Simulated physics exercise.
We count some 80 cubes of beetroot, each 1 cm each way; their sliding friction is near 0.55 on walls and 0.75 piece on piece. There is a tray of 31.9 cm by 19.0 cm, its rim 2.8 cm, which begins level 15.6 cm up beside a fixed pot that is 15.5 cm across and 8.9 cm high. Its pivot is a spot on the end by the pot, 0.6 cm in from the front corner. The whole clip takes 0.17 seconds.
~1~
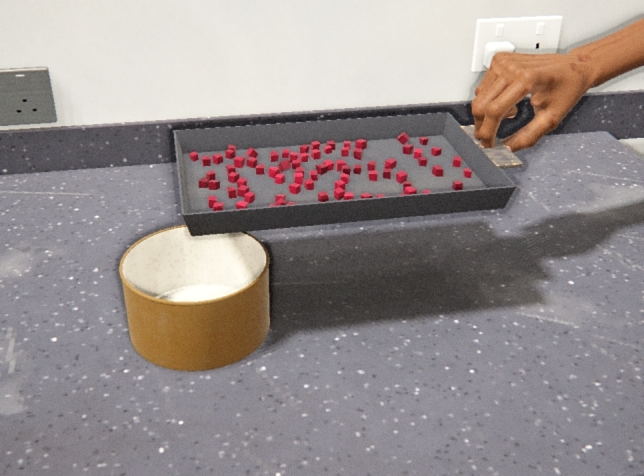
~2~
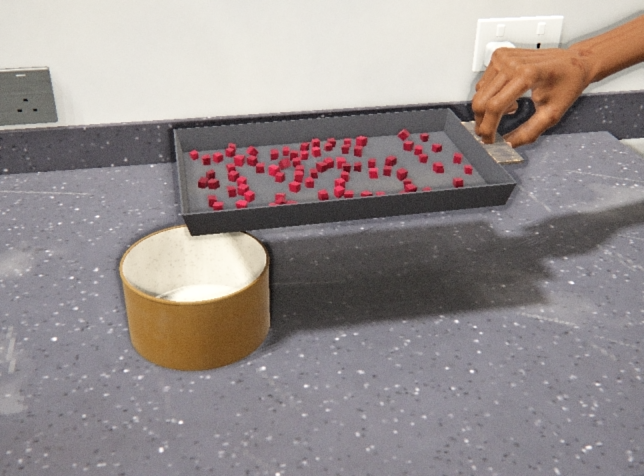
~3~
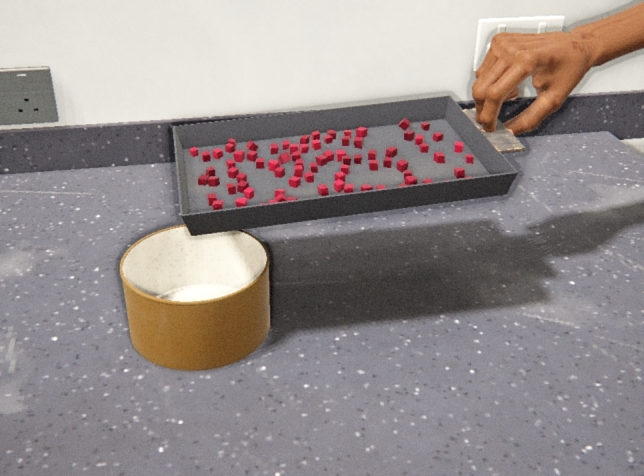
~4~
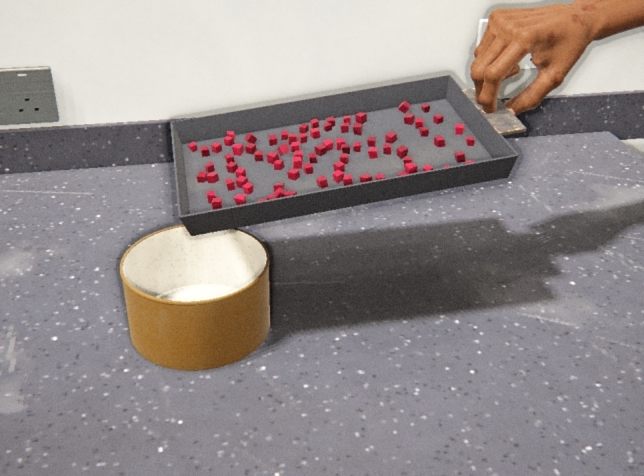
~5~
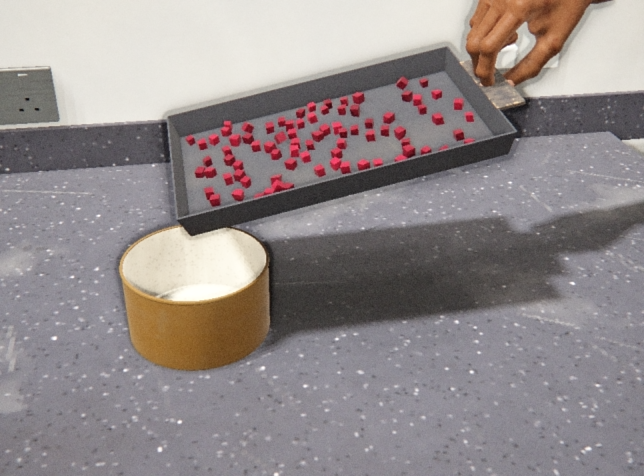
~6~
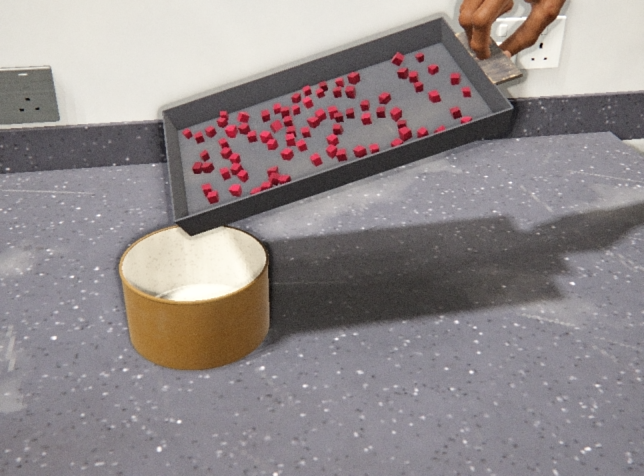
A shallow dark tray scattered with small red cubes starts out nearly level above a speckled grey counter, a hand gripping its right end. The hand raises that end, slowly and then more steeply, while the left end stays low beside a round tan pot and the cubes remain spread across the tray.
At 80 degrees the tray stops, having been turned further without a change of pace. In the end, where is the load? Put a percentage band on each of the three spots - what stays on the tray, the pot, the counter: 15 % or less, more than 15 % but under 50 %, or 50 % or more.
Left on the tray: Up to 15 %; pot: Up to 15 %; counter: 50 % or more.
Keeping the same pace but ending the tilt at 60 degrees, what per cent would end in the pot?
Around 5 per cent, then.
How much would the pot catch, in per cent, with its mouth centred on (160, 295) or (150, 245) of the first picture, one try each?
First try about 65 per cent, second try about 0 per cent.
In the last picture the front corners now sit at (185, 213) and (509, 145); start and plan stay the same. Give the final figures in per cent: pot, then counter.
Pot 0; counter 70.
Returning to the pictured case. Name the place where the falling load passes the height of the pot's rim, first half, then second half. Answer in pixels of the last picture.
I'd mark about (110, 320) for the first half, then (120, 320) for the second.
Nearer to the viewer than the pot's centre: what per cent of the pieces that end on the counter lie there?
Some 100 per cent.
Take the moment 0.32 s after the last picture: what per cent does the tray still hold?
Estimate: Near 100 in a hundred.
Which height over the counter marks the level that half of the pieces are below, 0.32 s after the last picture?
Roughly 26 centimetres, give or take.
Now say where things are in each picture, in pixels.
In the first frame, tray tilt 0 degrees, front corners at (190, 211) and (507, 184); middle of the pieces at (322, 169); pot at (195, 260).
In the second frame, tray tilt 1 degrees, front corners at (189, 211) and (508, 180); middle of the pieces at (322, 167).
In the third frame, tray tilt 3 degrees, front corners at (188, 211) and (509, 170), lowest corner left front; middle of the pieces at (322, 161).
In the fourth frame, tray tilt 8 degrees, front corners at (186, 212) and (509, 153), lowest corner left front; middle of the pieces at (321, 150).
In the fifth frame, tray tilt 13 degrees, front corners at (183, 213) and (507, 130), lowest corner left front; middle of the pieces at (318, 136).
In the sixth frame, tray tilt 19 degrees, front corners at (181, 215) and (504, 106), lowest corner left front; middle of the pieces at (314, 122); pot at (195, 259).
Then, 0.19 s after the last picture, tilt 51 degrees; the tray holds 100 %, the pot 0 %.
Then, 0.32 s after the last picture, tilt 73 degrees; the tray holds 100 %, the pot 0 %.
Then, 0.57 s after the last picture, tilt 80 degrees; the tray holds 15 %, the pot 0 %.
In the end, tray 5 %, pot 0 %, counter 95 %.
